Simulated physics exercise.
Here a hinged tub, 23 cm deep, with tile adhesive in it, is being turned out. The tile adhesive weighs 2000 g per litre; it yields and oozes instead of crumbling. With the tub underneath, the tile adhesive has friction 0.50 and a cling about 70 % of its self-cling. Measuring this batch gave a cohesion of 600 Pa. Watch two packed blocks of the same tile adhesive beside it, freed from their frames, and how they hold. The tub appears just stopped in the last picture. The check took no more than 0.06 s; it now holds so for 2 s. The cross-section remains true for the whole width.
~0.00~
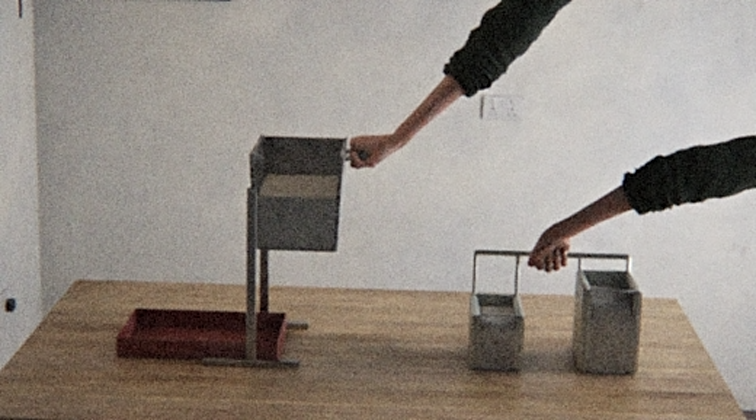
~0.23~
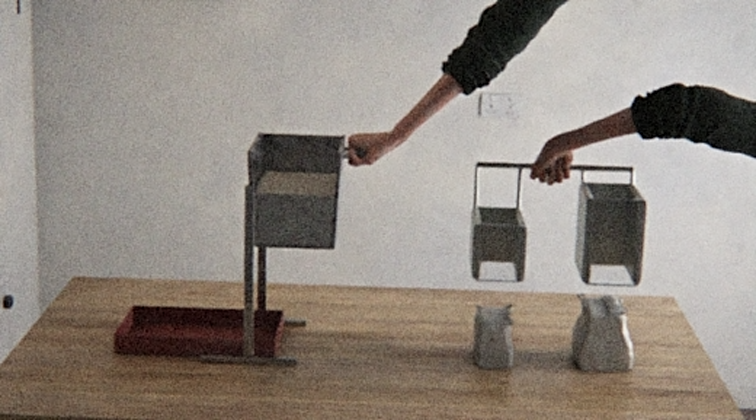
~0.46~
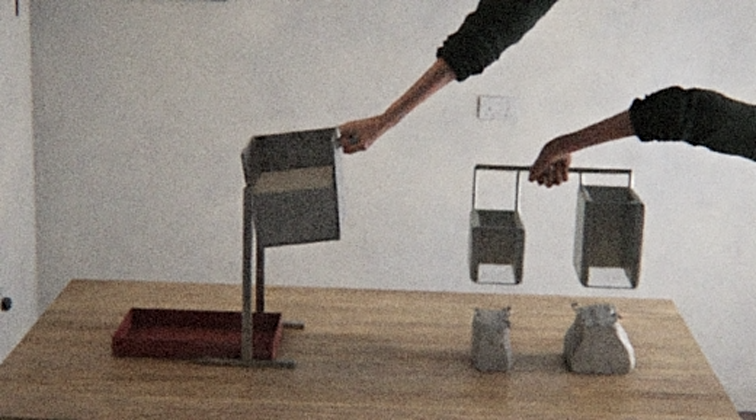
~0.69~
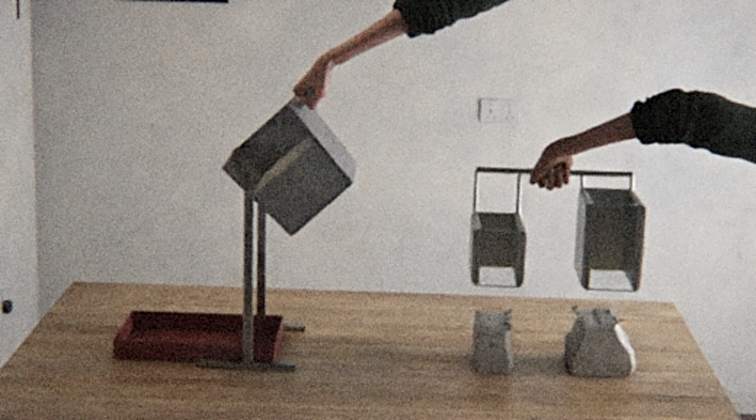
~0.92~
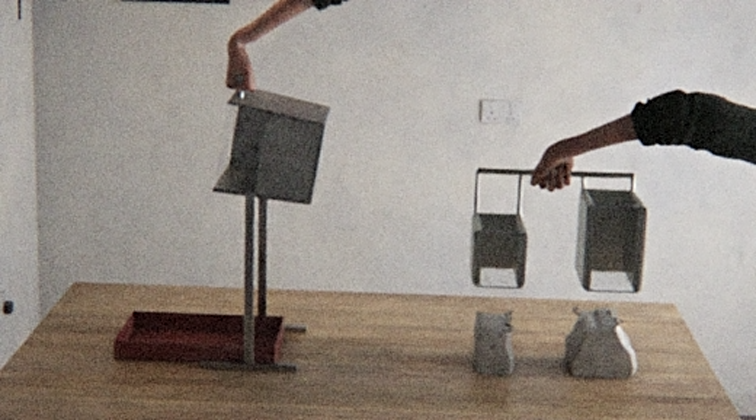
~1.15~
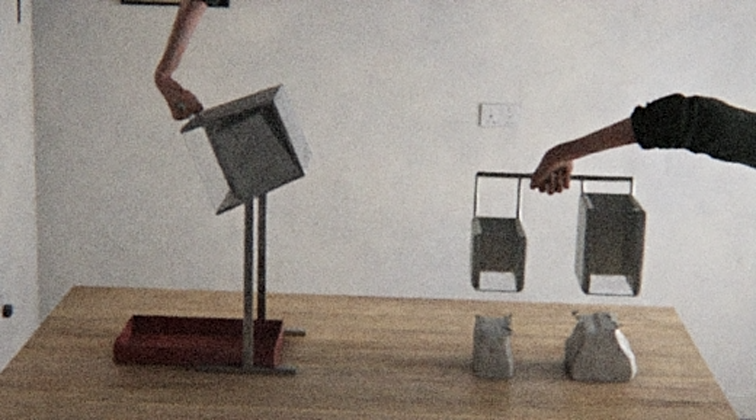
A grey tub hinged on a metal stand, with pale material inside and a low red tray beneath to its left, is tilted by a dark-sleeved arm on a wooden table, seen from the front by a still camera against a pale wall. At right, another arm lifts two joined grey moulds off two pale blocks, which slump slightly. The first hand then swings the tub up and over leftward, well past upright.
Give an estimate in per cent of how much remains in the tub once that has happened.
0 %.
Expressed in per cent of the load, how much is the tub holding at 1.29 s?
Around 85 per cent.
By 1.29 s, the tub is at 114 degrees and holds 84 %.
By 1.46 s, the tub is at 114 degrees and holds 32 %.
By 1.63 s, the tub is at 114 degrees and holds 8 %.
By 1.80 s, the tub is at 114 degrees and holds 0 %.
By 3.15 s, at the end, the tub is at 114 degrees and holds 0 %.
